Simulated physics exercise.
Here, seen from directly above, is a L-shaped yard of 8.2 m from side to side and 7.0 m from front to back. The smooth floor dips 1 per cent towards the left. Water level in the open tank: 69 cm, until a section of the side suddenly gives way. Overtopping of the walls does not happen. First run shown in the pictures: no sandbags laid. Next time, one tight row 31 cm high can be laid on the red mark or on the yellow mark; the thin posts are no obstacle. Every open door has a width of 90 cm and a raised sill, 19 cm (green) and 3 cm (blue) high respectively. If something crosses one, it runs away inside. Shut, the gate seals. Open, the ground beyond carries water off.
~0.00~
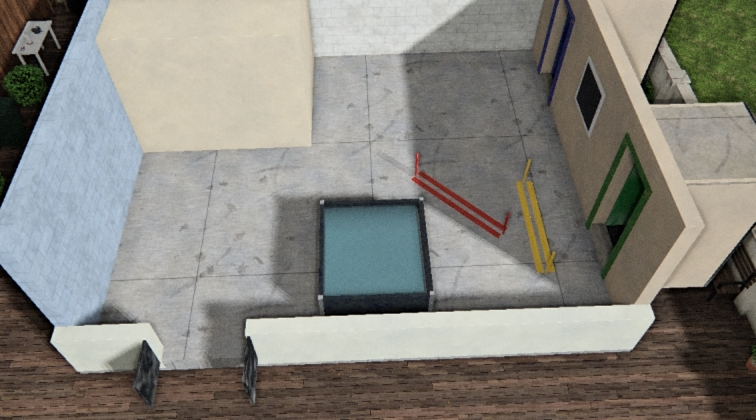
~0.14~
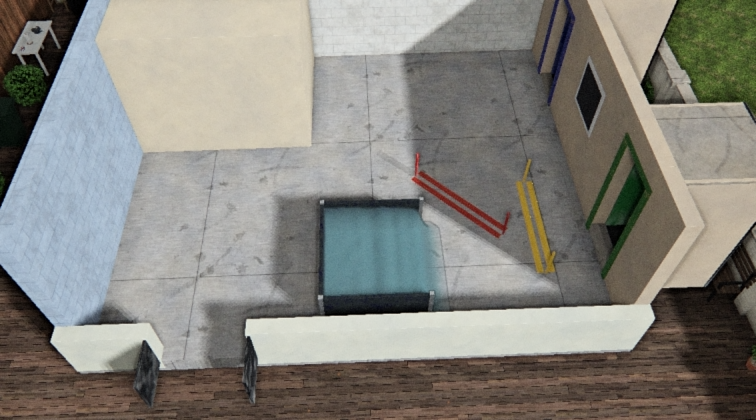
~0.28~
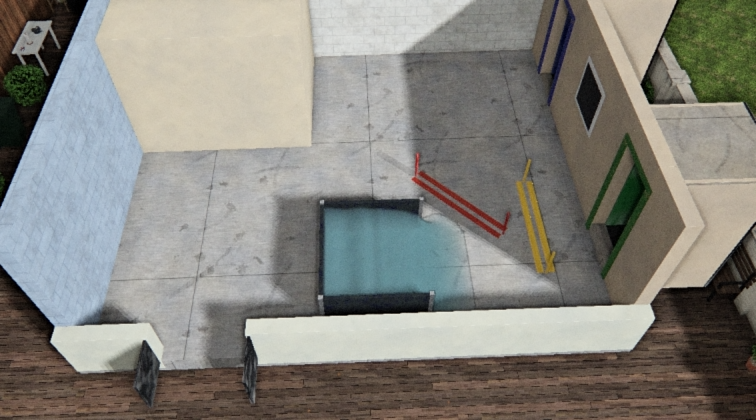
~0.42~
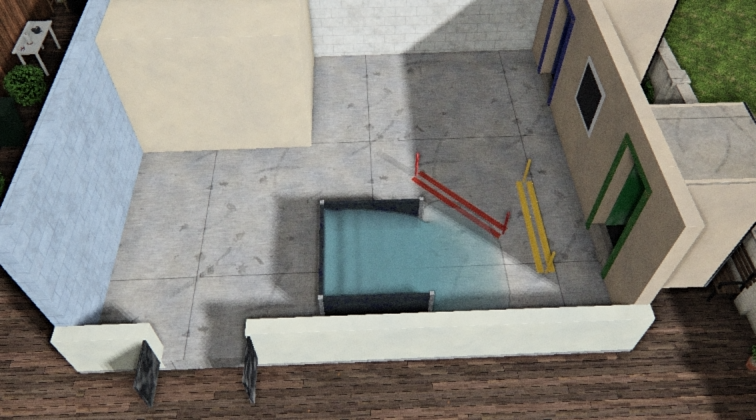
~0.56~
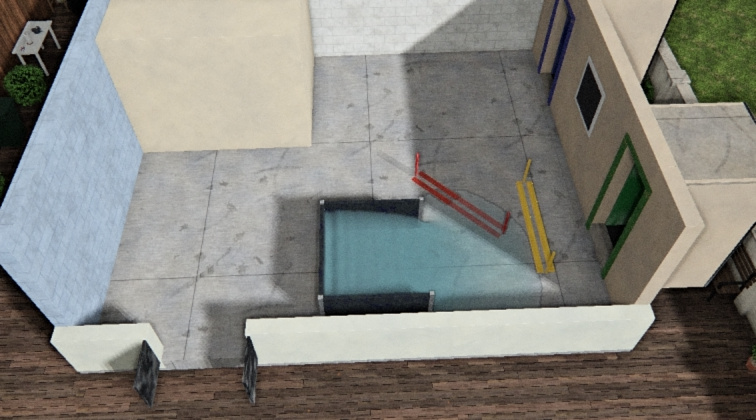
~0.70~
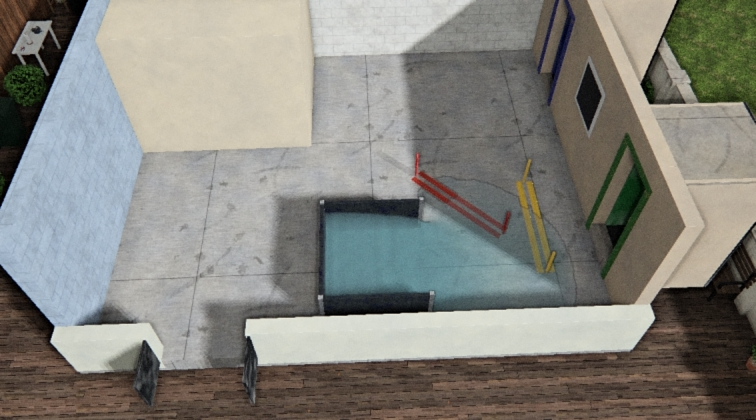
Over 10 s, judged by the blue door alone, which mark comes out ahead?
The red one comes out ahead.
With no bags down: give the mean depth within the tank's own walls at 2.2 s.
Average: 17 cm.
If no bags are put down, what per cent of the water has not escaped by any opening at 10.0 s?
About 92 in a hundred.
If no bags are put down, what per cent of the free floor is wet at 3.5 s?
Roughly 35 per cent.
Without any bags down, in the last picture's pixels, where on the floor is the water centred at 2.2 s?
Centre of water: Approx. (492, 257).
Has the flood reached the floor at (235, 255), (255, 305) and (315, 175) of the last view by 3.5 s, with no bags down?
One by one, I'd say spared, spared and spared.
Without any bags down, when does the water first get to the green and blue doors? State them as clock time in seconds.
Arrival times - green 0.8 s, blue 2.4 s.
After 1.4 s water covers 20 % of the floor and is deepest (44 cm) near (614, 326) in the run without bags; in at the blue door, 0 L with no bags, 0 L with the row on red, 0 L on yellow.
After 2.2 s water covers 25 % of the floor and is deepest (38 cm) near (610, 316) in the run without bags; in at the blue door, 0 L with no bags, 0 L with the row on red, 0 L on yellow.
After 3.5 s water covers 35 % of the floor and is deepest (18 cm) near (496, 311) in the run without bags; in at the blue door, 1 L with no bags, 0 L with the row on red, 3 L on yellow.
After 6.0 s water covers 65 % of the floor and is deepest (24 cm) near (321, 59) in the run without bags; in at the blue door, 5 L with no bags, 0 L with the row on red, 15 L on yellow.
After 10.0 s water covers 75 % of the floor and is deepest (12 cm) near (321, 59) in the run without bags; in at the blue door, 21 L with no bags, 3 L with the row on red, 38 L on yellow.
